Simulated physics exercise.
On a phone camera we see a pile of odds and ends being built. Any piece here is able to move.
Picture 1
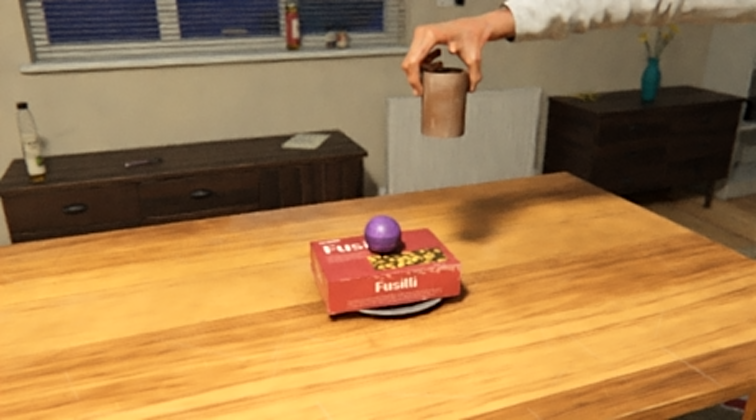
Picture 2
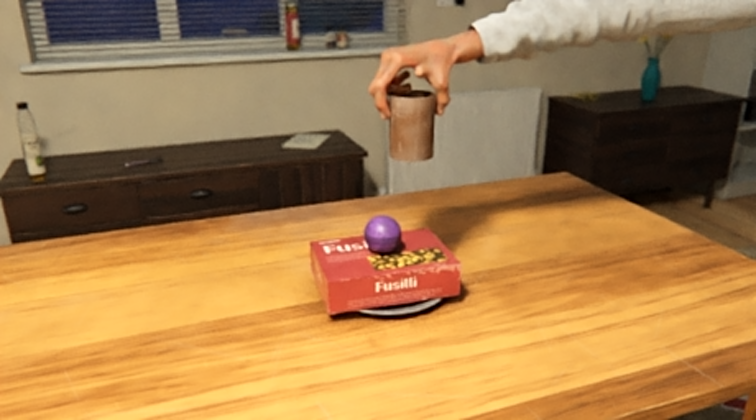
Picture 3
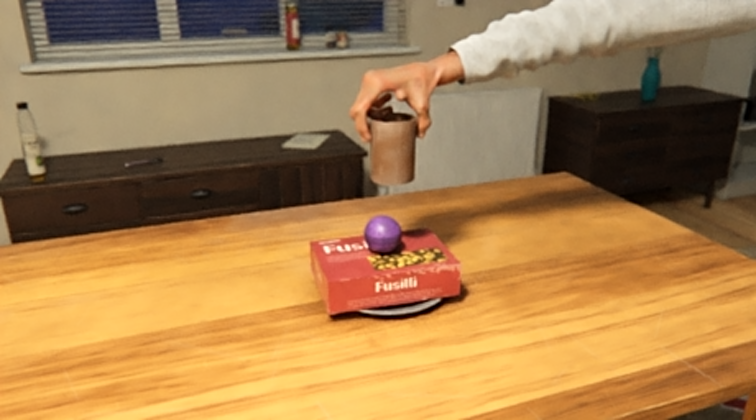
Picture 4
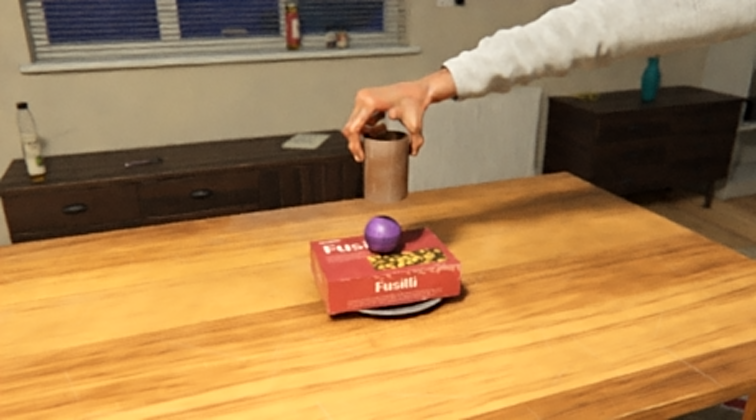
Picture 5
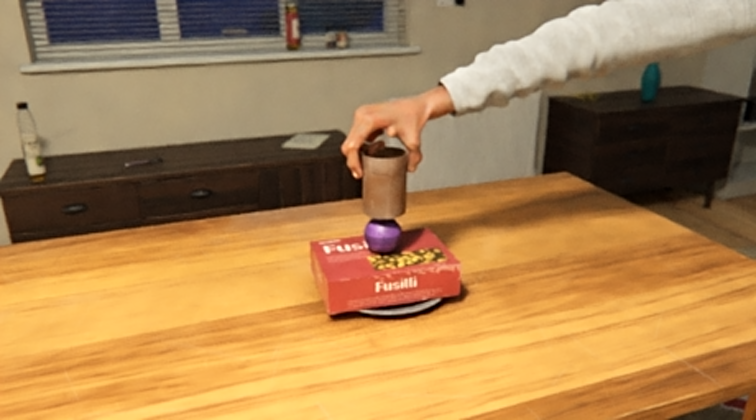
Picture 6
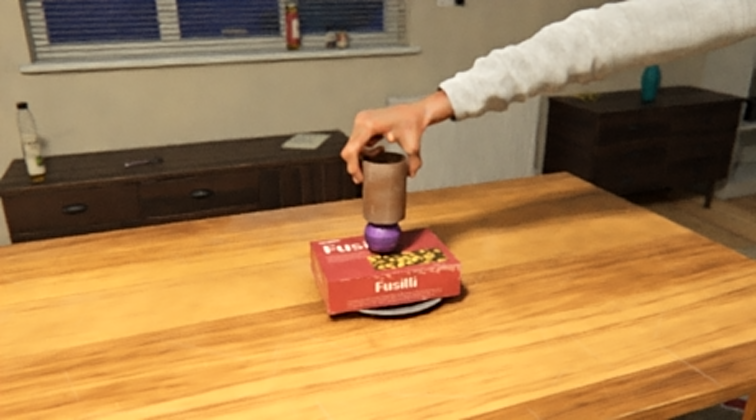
The video shows a hand carrying a brown cup leftward and down over a wooden table, toward a purple ball on a red Fusilli packet, then holding the cup against the top of the ball.
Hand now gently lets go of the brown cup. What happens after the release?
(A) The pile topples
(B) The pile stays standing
A, the pile topples.
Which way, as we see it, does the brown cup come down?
It ends up further right.
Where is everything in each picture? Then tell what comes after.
The first picture shows on its way; brown cup (444, 102).
The second picture shows on its way; brown cup (412, 126); purple ball (383, 234).
The third picture shows on its way; brown cup (393, 148); red packet (383, 268).
The fourth picture shows on its way; brown cup (386, 166).
The fifth picture shows on its way; brown cup (385, 183); purple ball (383, 234).
The sixth picture shows in place under the hand; brown cup (385, 187); red packet (383, 268).
Then, 0.60 s later than the last frame, brown cup now fallen.
Then, 0.70 s later than the last frame, things are still on the move.
When it is over, fallen, brown cup; the other 3 as before. End places, in pixels of the last picture, brown cup near (497, 248). The pile gives way.
